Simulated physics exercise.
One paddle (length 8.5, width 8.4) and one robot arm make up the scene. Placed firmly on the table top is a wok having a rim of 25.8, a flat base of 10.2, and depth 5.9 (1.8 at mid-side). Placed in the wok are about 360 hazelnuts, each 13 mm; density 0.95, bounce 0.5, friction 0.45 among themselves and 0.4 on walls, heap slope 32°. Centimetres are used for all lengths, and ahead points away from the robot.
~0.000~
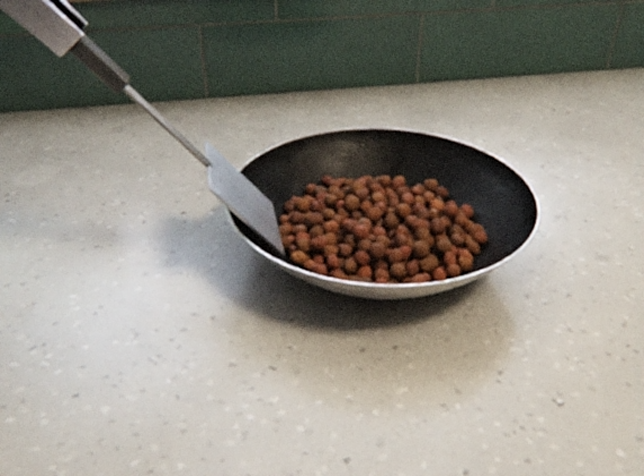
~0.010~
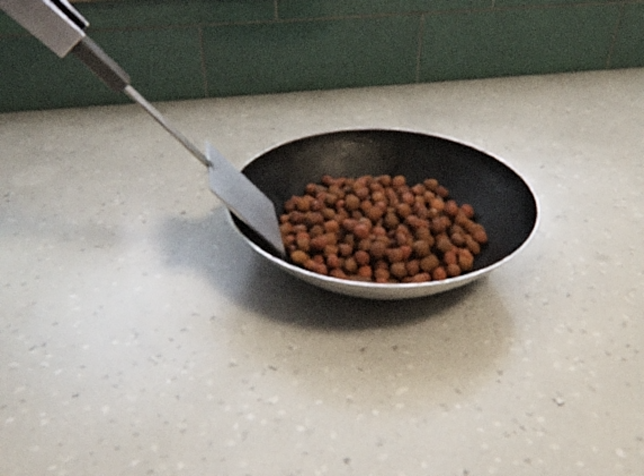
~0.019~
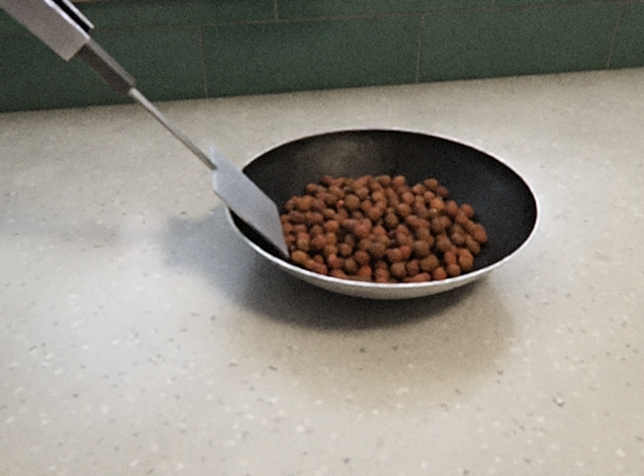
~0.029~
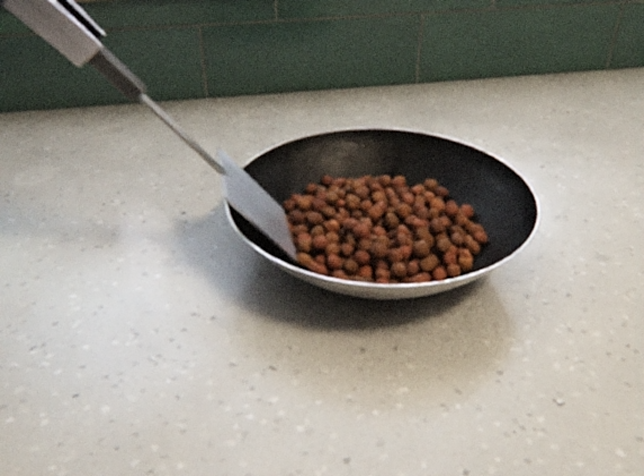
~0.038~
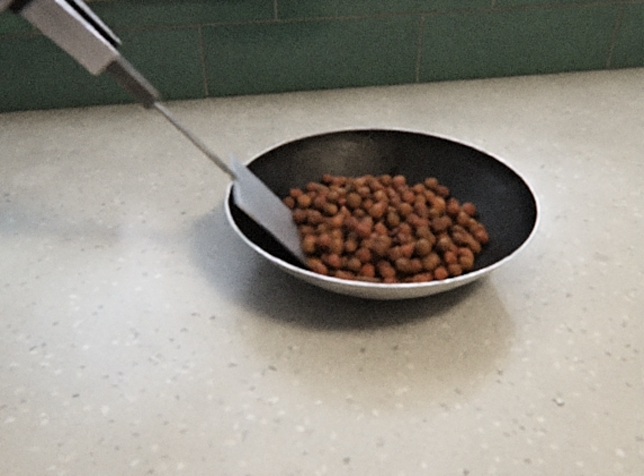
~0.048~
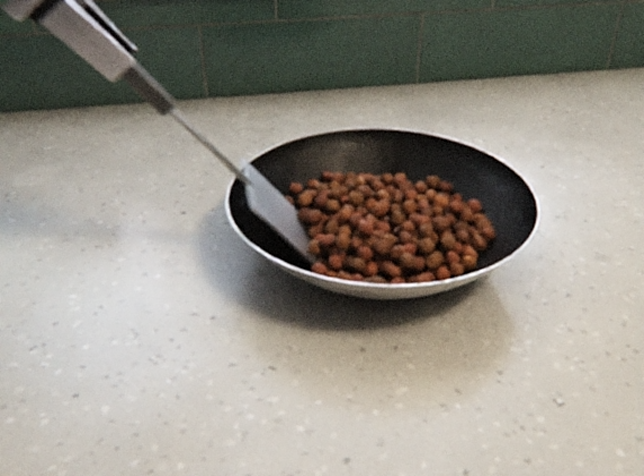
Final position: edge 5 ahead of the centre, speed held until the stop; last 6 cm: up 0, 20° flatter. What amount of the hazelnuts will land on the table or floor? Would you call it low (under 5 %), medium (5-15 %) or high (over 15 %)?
I would call it medium.
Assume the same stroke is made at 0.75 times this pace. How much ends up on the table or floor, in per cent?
The share would be near 0 in a hundred.
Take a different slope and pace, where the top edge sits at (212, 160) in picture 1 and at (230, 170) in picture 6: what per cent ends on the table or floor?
It works out to about 0 %, more or less.
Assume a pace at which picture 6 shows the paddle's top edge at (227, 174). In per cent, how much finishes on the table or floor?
I'd say around 0 per cent.
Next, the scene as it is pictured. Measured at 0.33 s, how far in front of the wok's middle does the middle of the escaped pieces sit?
It sits close to 16 cm ahead of the middle.
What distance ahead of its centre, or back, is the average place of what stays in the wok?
It sits near 4.5 centimetres ahead of centre.
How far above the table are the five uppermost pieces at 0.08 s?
I'd say close to 6 cm on average.
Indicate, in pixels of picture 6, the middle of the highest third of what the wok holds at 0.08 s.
The top third sits at roughly (410, 213).
By 0.08 s, sloping 52°, highest piece 6 above the table; 360 in the wok.
By 0.12 s, sloping 45°, highest piece 8 above the table; 359 in the wok, 1 on the blade or in flight.
By 0.33 s, sloping 32°, highest piece 7 above the table; 332 in the wok, 24 on the table or floor, 4 on the blade or in flight.
By 1.38 s, sloping 32°, highest piece 7 above the table; 331 in the wok, 29 on the table or floor.
Final count, 331 in the wok, 29 on the table or floor. That is 8 % on the table or floor.
